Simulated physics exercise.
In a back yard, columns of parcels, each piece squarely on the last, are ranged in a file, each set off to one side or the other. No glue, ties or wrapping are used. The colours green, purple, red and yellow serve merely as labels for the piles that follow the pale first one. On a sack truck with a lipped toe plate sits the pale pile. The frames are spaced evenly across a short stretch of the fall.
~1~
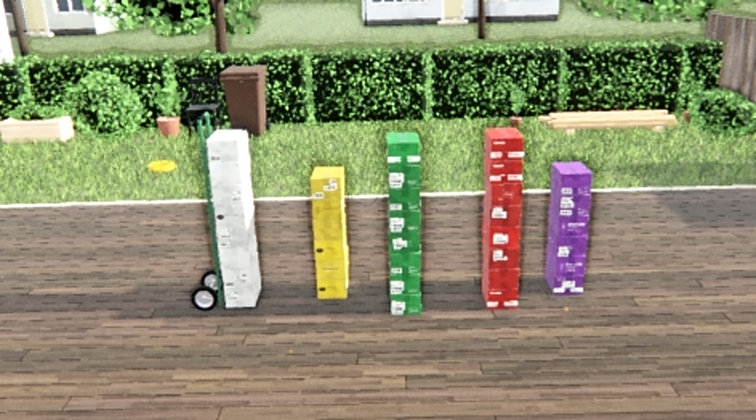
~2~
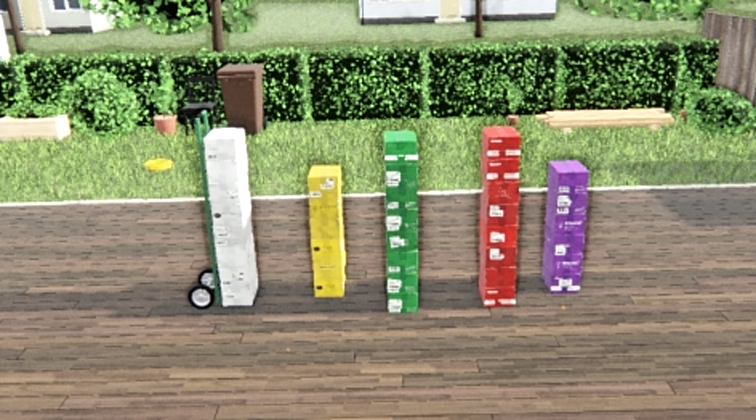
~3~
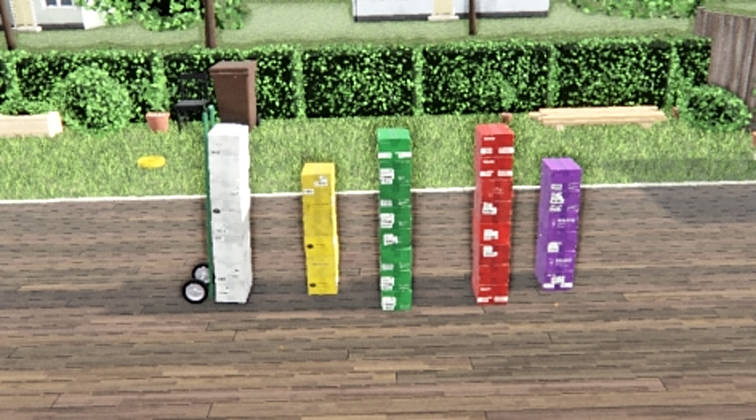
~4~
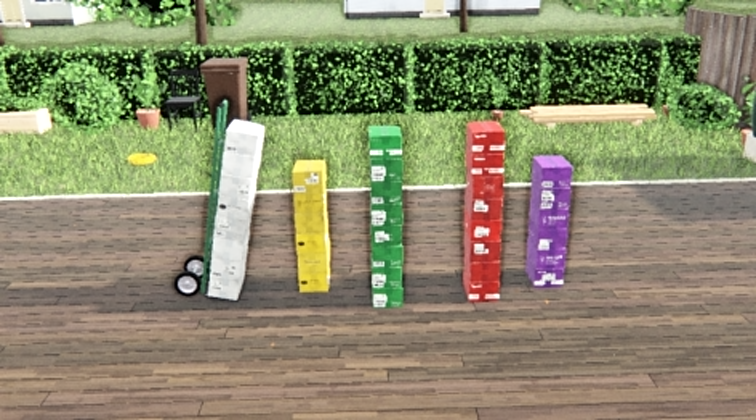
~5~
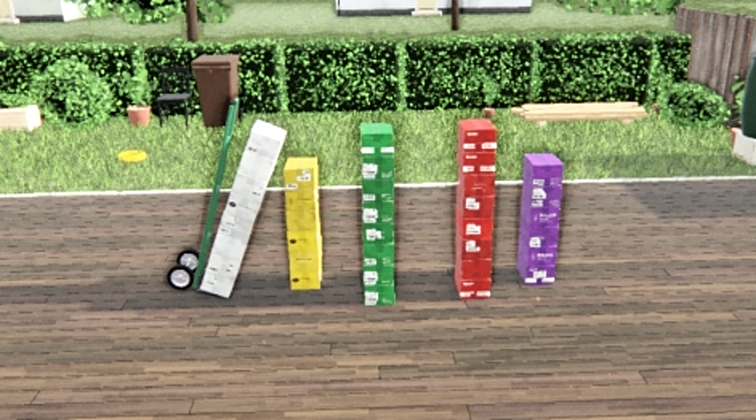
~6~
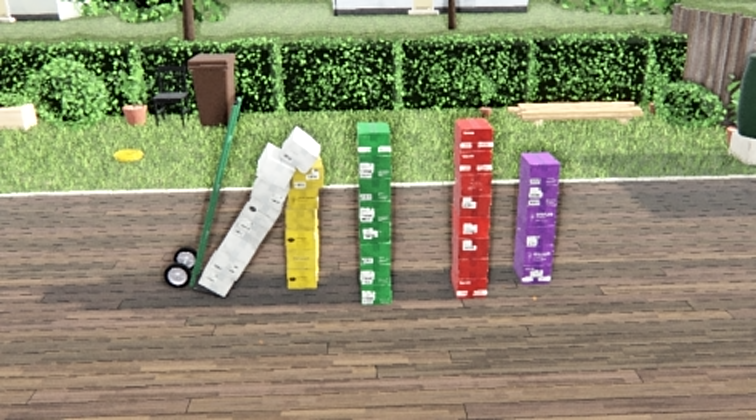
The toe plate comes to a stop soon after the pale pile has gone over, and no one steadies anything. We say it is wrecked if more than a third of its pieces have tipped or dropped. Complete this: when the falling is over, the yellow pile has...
When the falling is over, the yellow pile has come down.
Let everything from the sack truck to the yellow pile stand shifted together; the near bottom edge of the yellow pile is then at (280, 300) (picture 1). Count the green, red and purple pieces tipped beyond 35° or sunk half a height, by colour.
Pieces down once it all settles: Green 0, red 0, purple 0.
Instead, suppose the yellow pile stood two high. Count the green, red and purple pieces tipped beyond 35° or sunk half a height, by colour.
Going pile by pile: Green 8, red 8, purple 5.
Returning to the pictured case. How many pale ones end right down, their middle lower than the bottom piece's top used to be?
I make it 5 all told.
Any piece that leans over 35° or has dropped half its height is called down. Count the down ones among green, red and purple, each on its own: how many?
Green 8, red 8, purple 5.
Just after the last frame, 8 of the pale pile down; none of the 6 yellow parcels down (0 of 28 in all colours); top yellow parcel tilted clearly.
A moment on, 8 of the pale pile down; 6 of the 6 yellow parcels down (6 of 28 in all colours); top yellow parcel upside down; top green parcel tilted clearly.
Further on, 8 of the pale pile down; 6 of the 6 yellow parcels down (22 of 28 in all colours); top yellow parcel upside down; top red parcel tilted well over, about its own height lower.
Then, 8 of the pale pile down; 6 of the 6 yellow parcels down (27 of 28 in all colours); top yellow parcel upside down; top purple parcel on its side.
When it is over, 8 of the pale pile down; 6 of the 6 yellow parcels down (27 of 28 in all colours); top yellow parcel upside down; top green parcel upside down. In pixels of the last frame, middles, top yellow parcel near (478, 261), top green parcel near (653, 312).
